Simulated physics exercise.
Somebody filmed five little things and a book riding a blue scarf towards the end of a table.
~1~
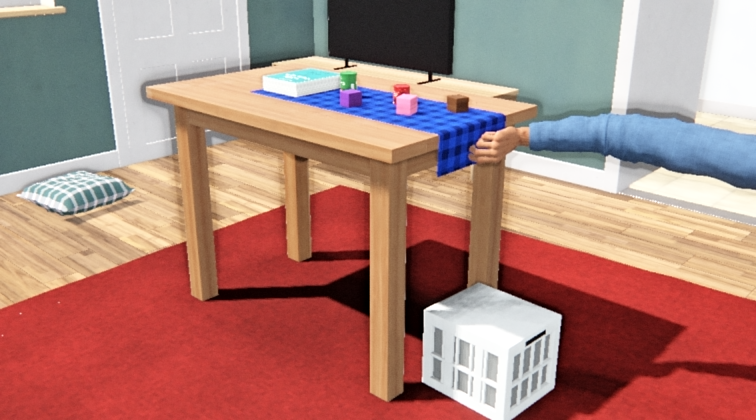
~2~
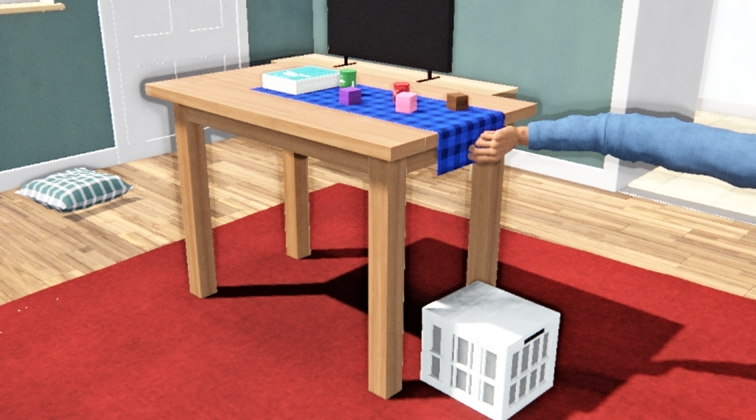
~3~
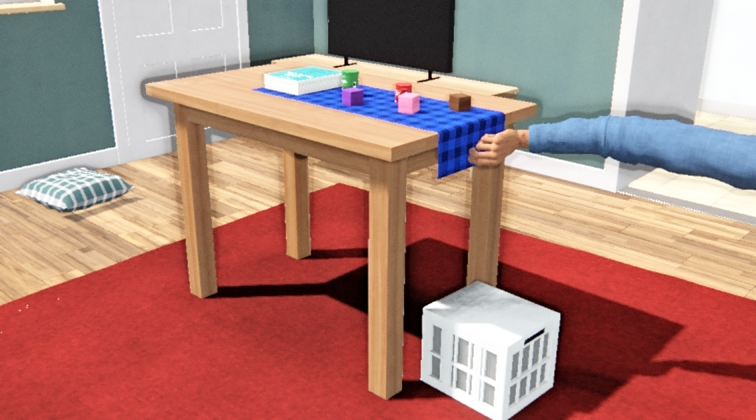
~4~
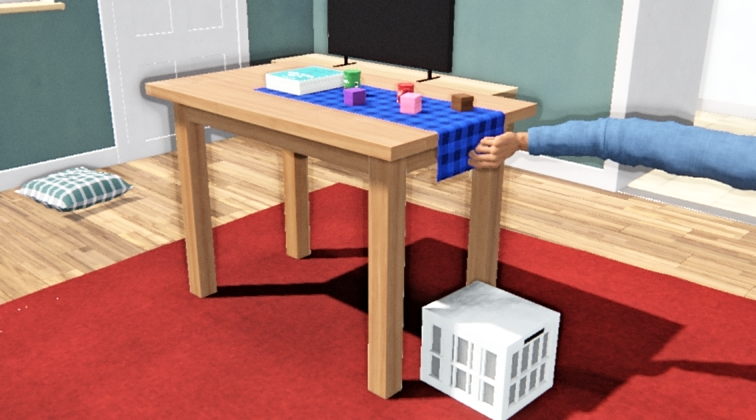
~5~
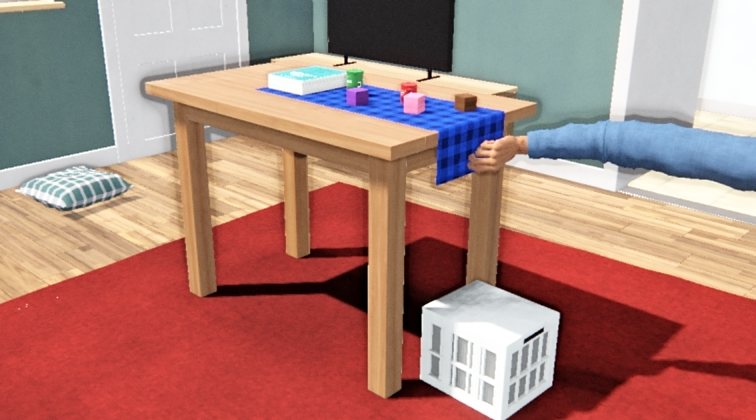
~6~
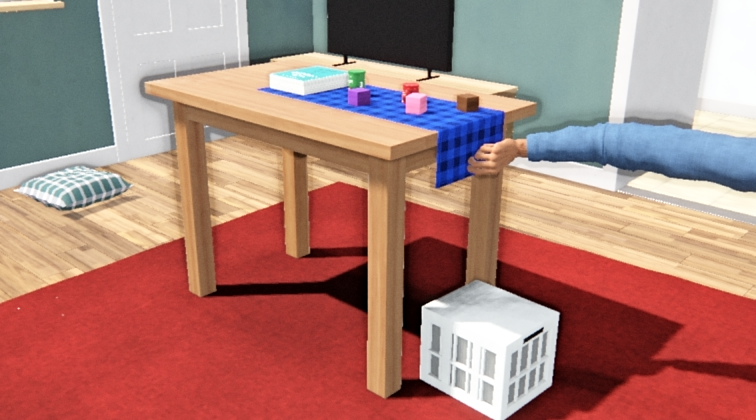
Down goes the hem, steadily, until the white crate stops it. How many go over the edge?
The count of fallen things is four.
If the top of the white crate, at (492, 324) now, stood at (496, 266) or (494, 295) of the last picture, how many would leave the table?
Over the edge go 2 and 3.
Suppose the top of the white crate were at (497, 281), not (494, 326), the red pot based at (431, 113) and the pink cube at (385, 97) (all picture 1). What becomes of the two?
The red pot comes down, the pink cube stays on.
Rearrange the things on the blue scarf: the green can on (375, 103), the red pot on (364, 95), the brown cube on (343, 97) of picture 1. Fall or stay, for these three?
The green can falls, the red pot remains up, the brown cube stays on.
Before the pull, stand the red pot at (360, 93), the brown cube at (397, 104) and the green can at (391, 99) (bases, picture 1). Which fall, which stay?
The red pot keeps its place on top; the brown cube falls; the green can drops off.
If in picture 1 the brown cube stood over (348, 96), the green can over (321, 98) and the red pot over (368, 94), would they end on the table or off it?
The brown cube stays on, the green can holds on, the red pot does not fall.
A little later, hem near (469, 246); brown cube and pink cube gone.
Next, hem on the crate; brown cube, pink cube, red pot and purple cube gone.
When it is over, hem on the crate; brown cube, pink cube, red pot and purple cube gone. It carries off four.
